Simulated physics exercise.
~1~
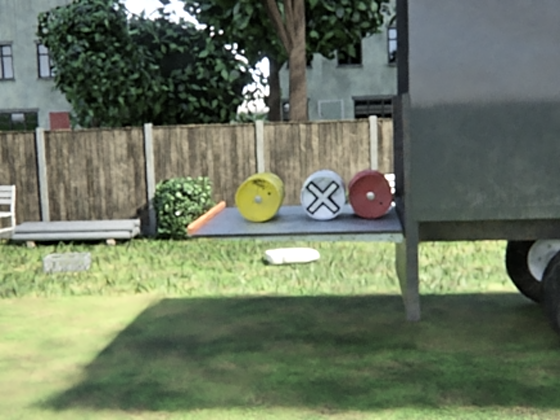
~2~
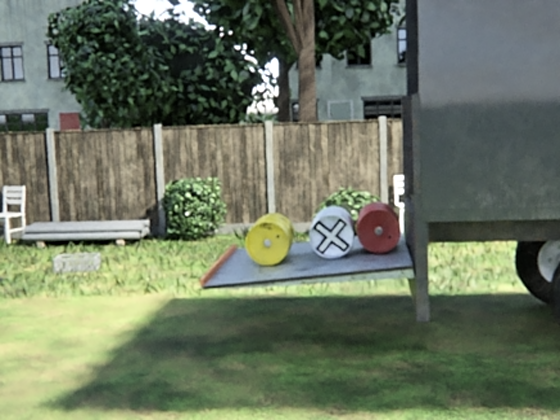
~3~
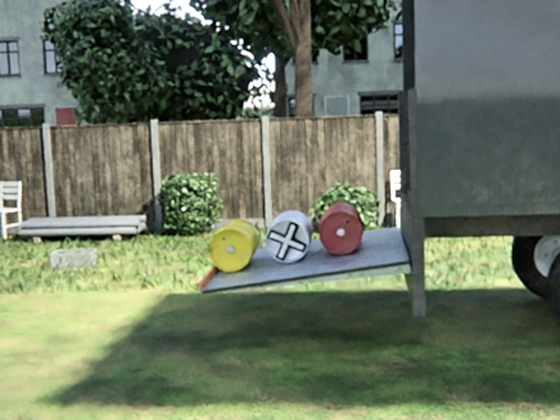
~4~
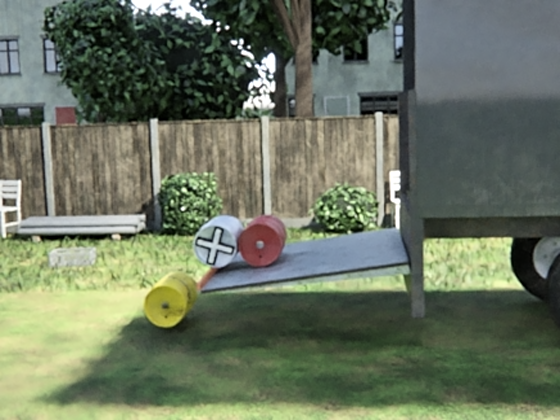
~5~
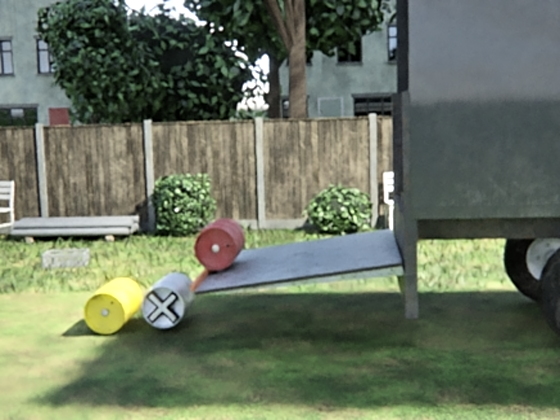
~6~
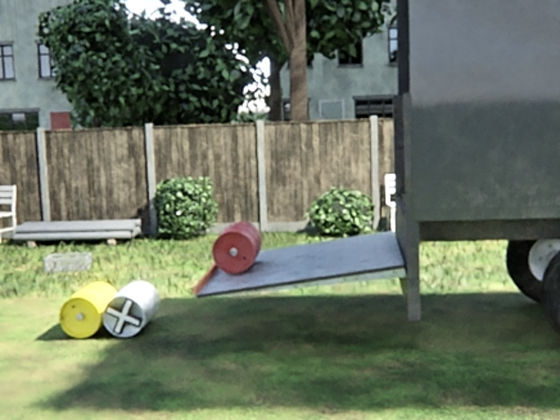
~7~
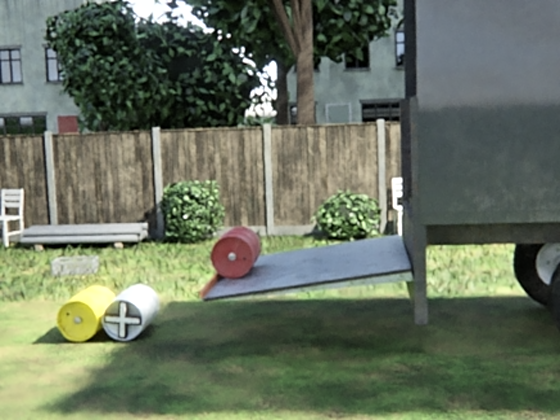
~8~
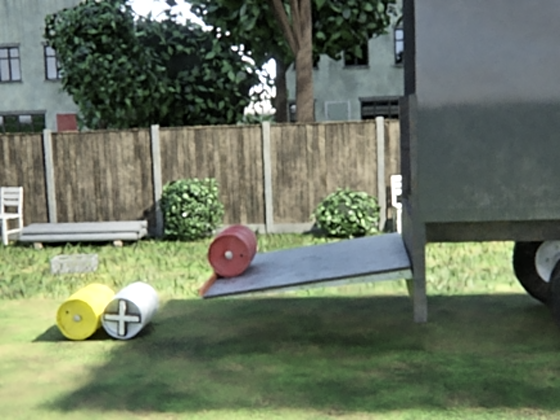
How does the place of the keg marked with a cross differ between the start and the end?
At the start it sits on the raised lift platform between the yellow and red kegs. By the end it is down on the grass to the left of the platform, just to the right of the yellow keg.
